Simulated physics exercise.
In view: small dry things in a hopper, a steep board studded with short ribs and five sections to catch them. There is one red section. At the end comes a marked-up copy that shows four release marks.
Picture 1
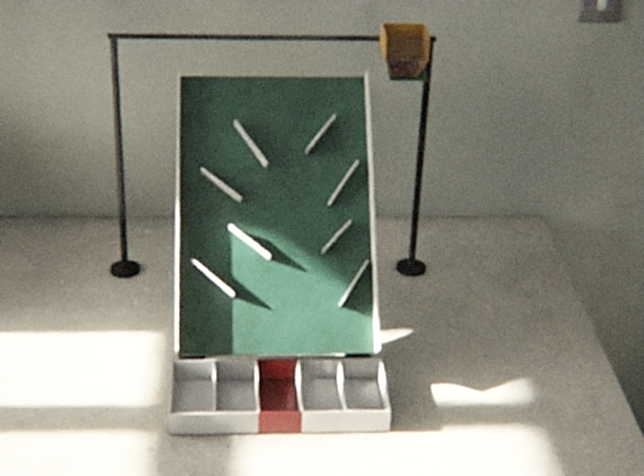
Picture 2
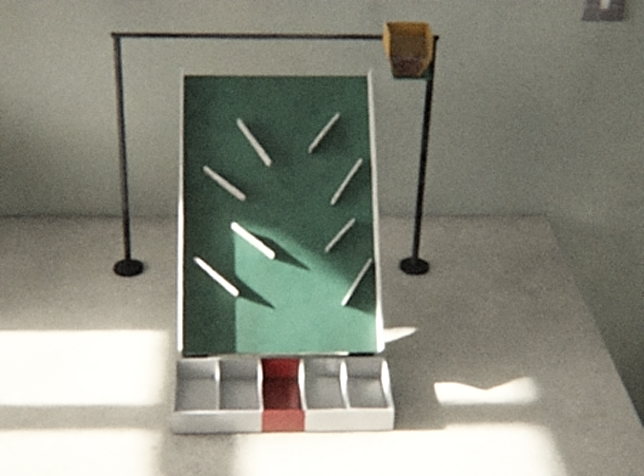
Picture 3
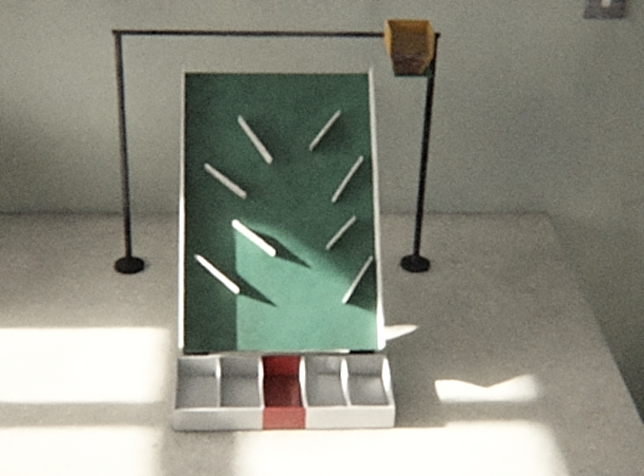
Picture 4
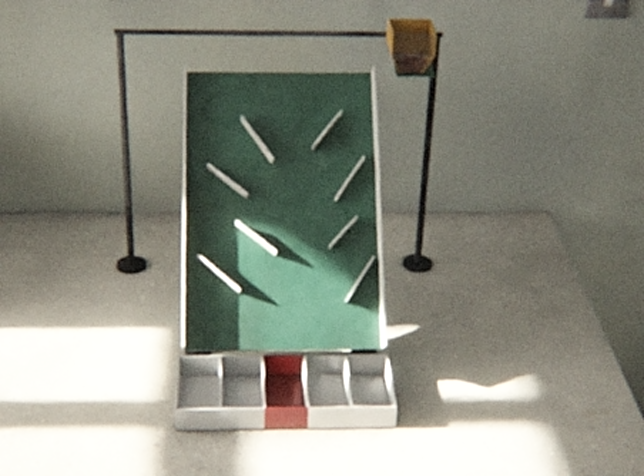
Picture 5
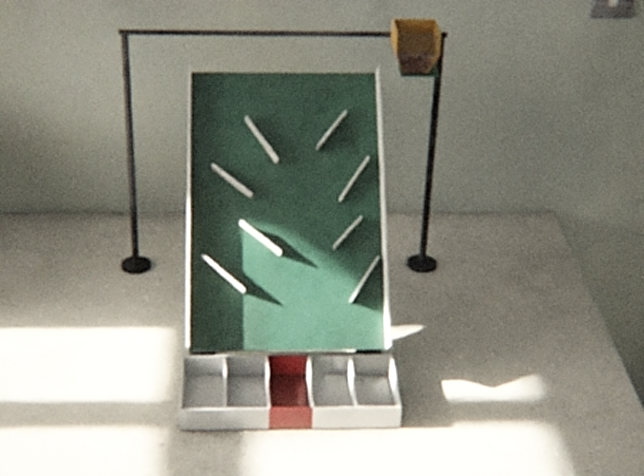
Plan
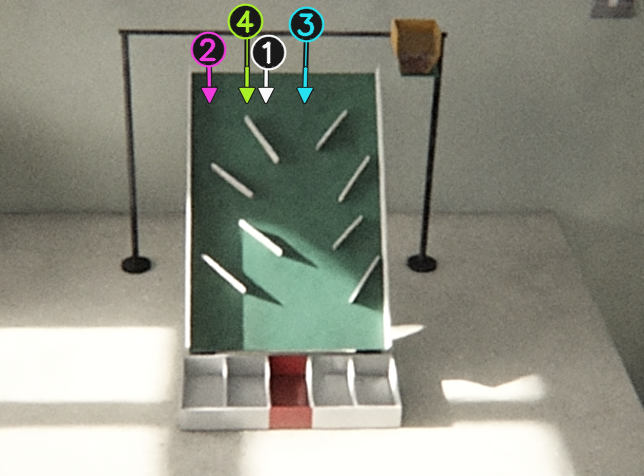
A steep green board with white edges and short pale ribs stands on a light, sunlit tabletop against a grey wall, seen from in front and slightly above. Below it sits a white tray of five sections, the middle one red, while a yellowish-brown hopper hangs at the upper right on a thin black frame. Nothing in the scene moves; only the camera shifts very slightly.
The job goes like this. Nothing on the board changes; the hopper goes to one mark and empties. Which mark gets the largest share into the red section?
The answer is mark 3.
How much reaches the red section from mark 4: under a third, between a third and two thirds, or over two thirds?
It is under a third.
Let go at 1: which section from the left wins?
It is the fourth one.
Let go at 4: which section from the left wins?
It is the fourth one.
On the marked copy, mark 1 meets the board at (265, 97); mark 2 meets the board at (209, 97); mark 3 meets the board at (304, 97); mark 4 meets the board at (246, 97).
If 1 is chosen, a small share in the red section, all but a few in other sections, only a few outside the box.
If 2 is chosen, close to a quarter in the red section, the bulk in other sections.
If 3 is chosen, close to two thirds in the red section, close to a third in other sections.
If 4 is chosen, a small share in the red section, the bulk in other sections.
